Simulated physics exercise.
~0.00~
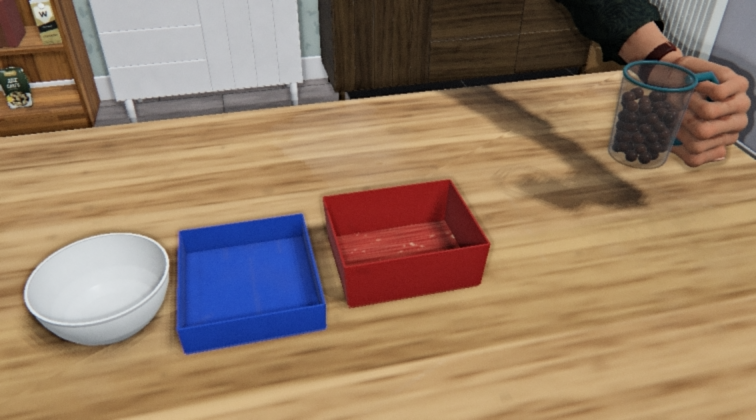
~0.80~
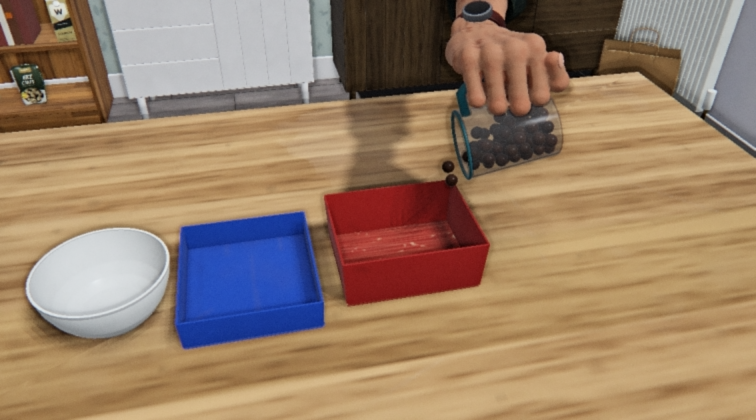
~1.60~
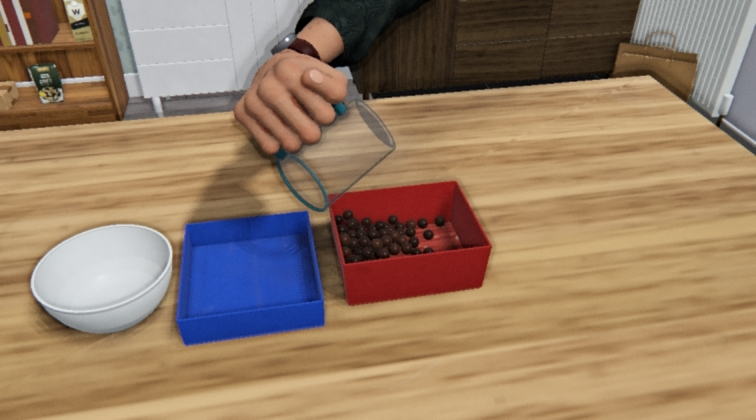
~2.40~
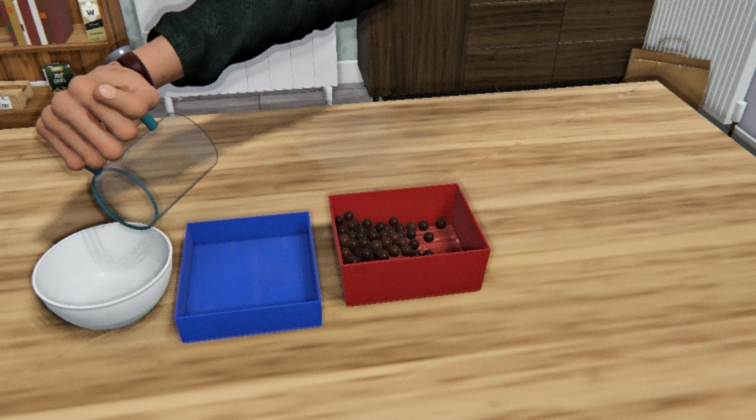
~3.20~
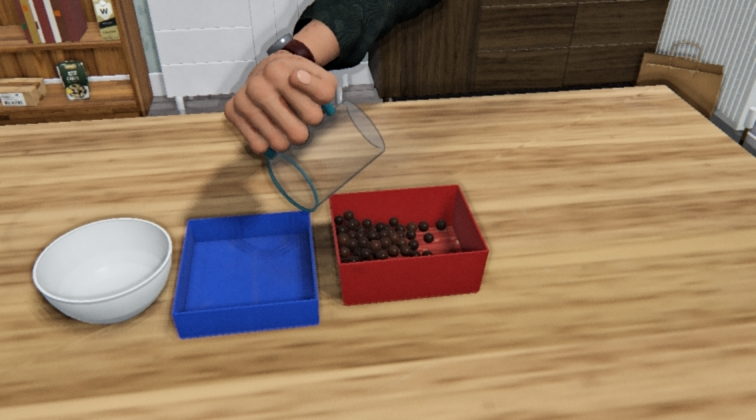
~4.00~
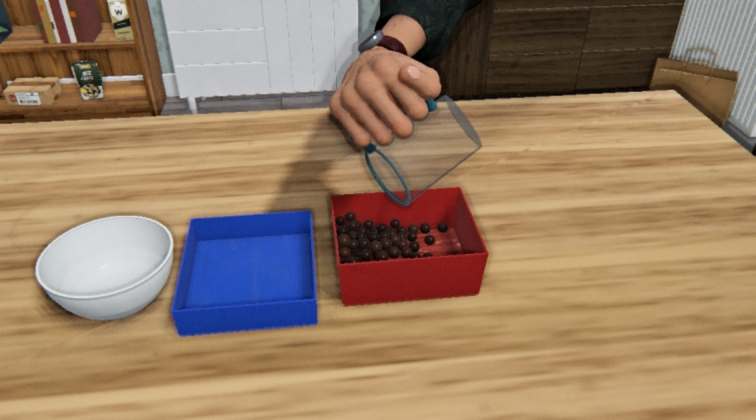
Dark chocolate balls spill from a clear, teal-rimmed cup held by a hand over a pale wooden table, seen from slightly above with cabinets behind. A white bowl stands at left, a blue tin beside it and a red tin right of that. The hand brings the cup leftward from the right, tipping it until the balls pour into the red tin. The emptied cup, now steeply upturned, continues over the blue tin to the white bowl, then moves back right. It ends above the red tin, which holds all the balls, while the others stay empty.
